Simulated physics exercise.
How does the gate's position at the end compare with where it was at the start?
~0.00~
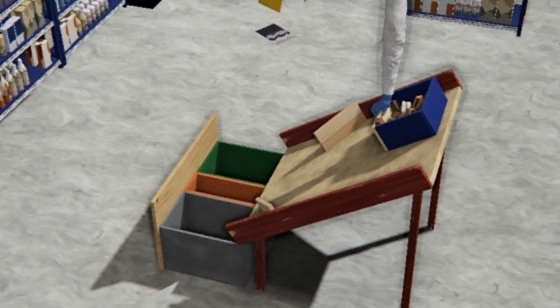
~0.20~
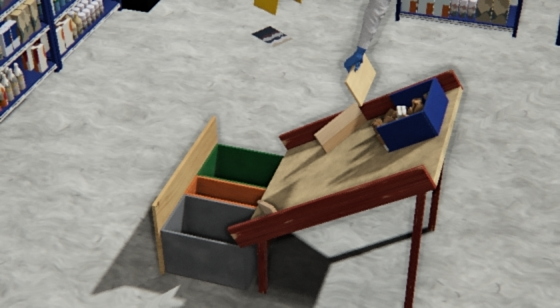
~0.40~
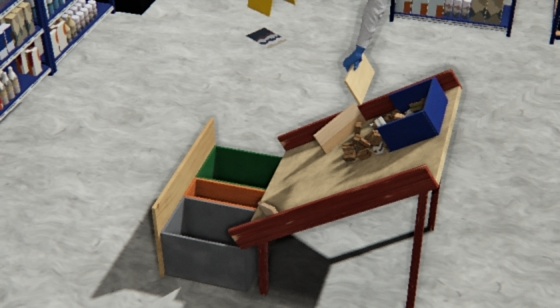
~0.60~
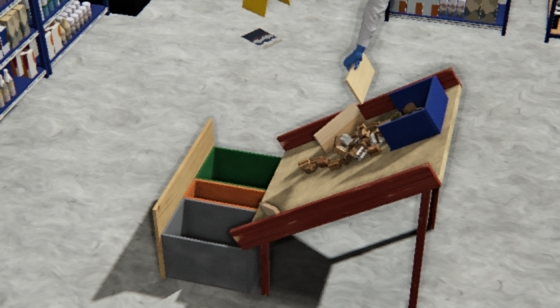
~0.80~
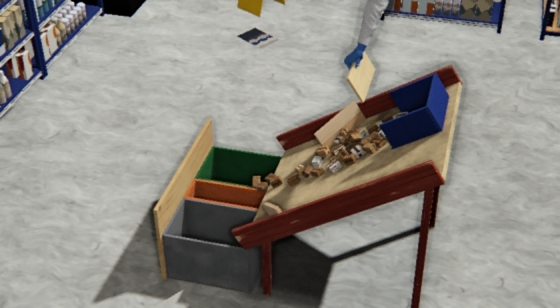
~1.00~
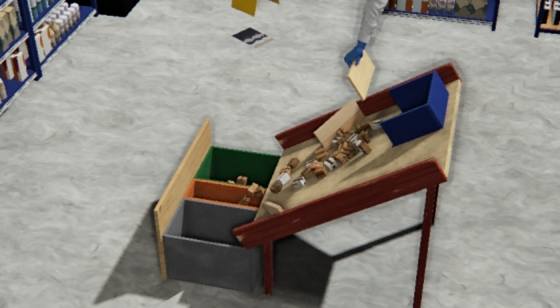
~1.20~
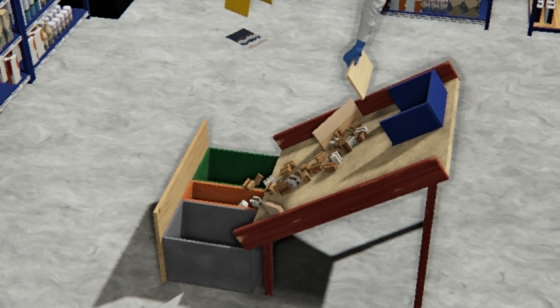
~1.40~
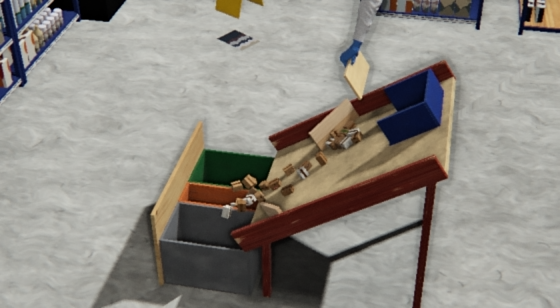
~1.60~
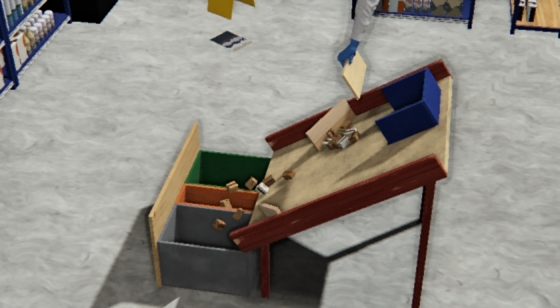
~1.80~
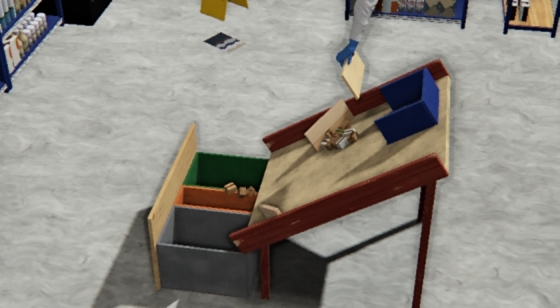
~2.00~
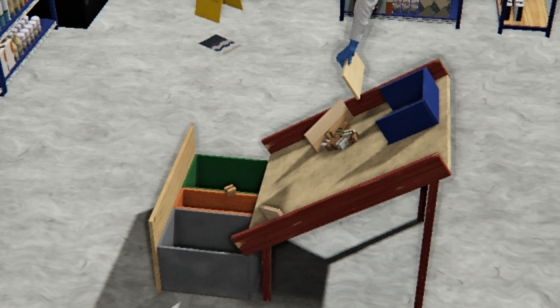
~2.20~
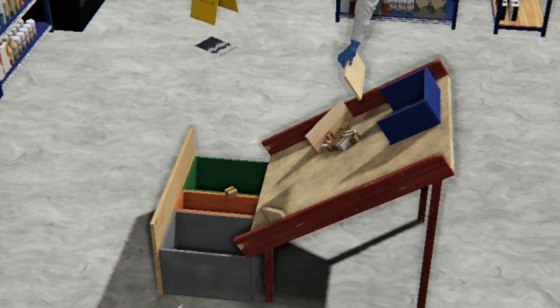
At the start the gate was down at the blue pen, by the parcels. By the end it was up and to the left, held above the upper edge of the table by the blue-tipped arm.
Little brown parcels spilled down a sloping wooden table after a blue-tipped arm lifted the gate from the blue pen. They slid past the angled boards and dropped into the bins below, while a small clump stayed stuck partway down the slope.
